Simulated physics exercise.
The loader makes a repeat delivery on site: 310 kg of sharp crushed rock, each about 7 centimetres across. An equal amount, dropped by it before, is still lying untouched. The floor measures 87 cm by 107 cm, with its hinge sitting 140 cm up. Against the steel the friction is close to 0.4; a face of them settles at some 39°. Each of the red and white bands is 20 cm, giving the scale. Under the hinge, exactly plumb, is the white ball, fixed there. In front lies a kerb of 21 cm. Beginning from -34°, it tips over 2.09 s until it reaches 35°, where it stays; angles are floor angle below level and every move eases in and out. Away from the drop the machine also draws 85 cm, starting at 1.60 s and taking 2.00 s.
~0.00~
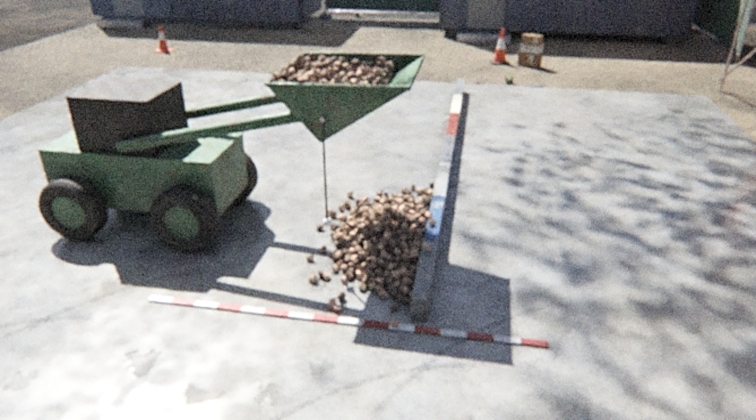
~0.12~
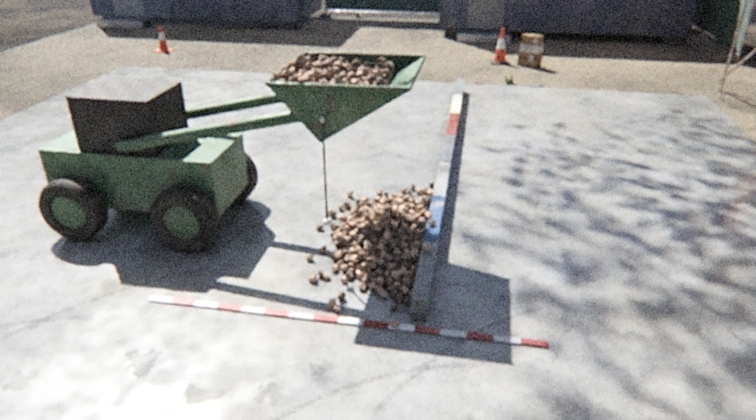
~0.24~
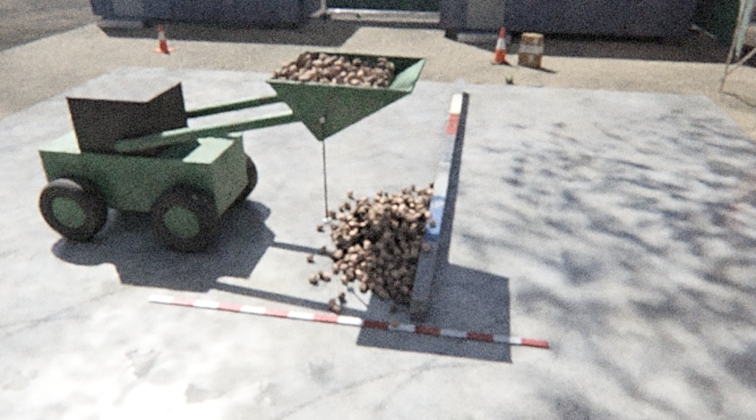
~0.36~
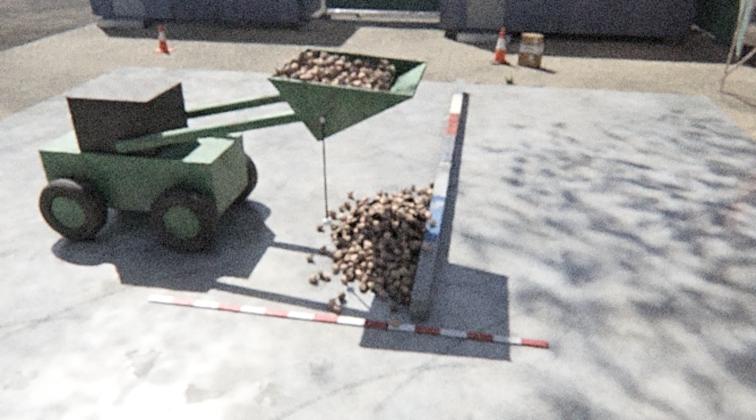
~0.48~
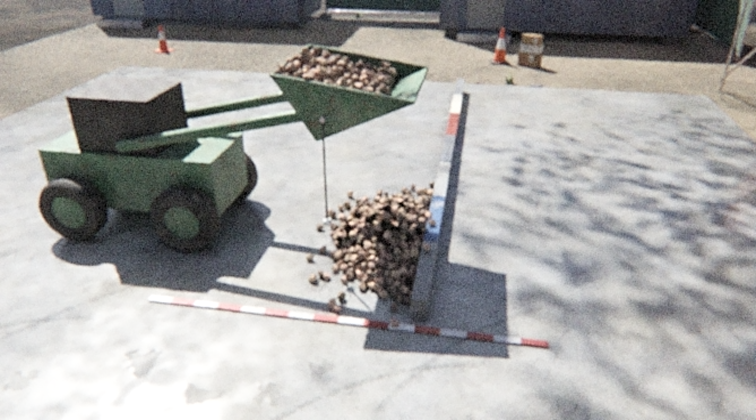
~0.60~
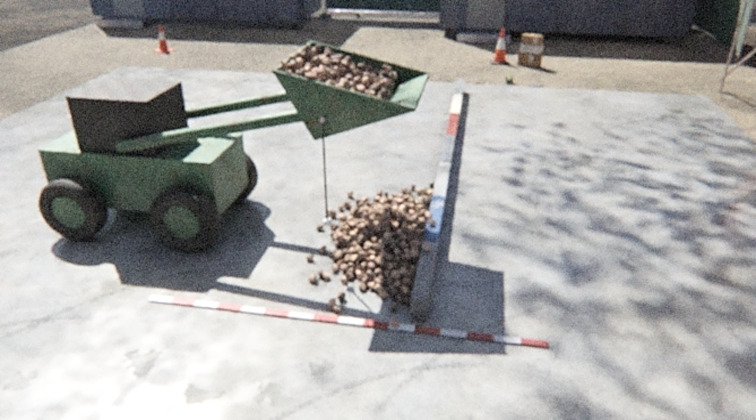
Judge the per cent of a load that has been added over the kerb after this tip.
The added amount is roughly 19 per cent of a load.
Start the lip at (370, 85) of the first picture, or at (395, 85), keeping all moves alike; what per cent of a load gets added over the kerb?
0 % and 10 %.
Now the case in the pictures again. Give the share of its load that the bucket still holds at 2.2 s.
Roughly 40 parts in a hundred of the load.
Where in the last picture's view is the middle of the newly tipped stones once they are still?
They settle centred around (409, 222).
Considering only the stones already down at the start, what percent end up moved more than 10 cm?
I'd put it at about 0 per cent.
After 1.6 s the floor is at 24°; in per cent of one load, 100 in the bucket, 100 on this side of the kerb; the foremost stones are at (426, 229).
After 2.2 s the floor is at 35°; in per cent of one load, 41 in the bucket, 157 on this side of the kerb, 2 over the kerb; the foremost stones are at (462, 235).
After 4.1 s the floor is at 35°; in per cent of one load, 0 in the bucket, 181 on this side of the kerb, 19 over the kerb; the foremost stones are at (529, 248).
After 6.6 s the floor is at 35°; in per cent of one load, 0 in the bucket, 181 on this side of the kerb, 19 over the kerb; the foremost stones are at (529, 248). Net gain over the kerb, 19.
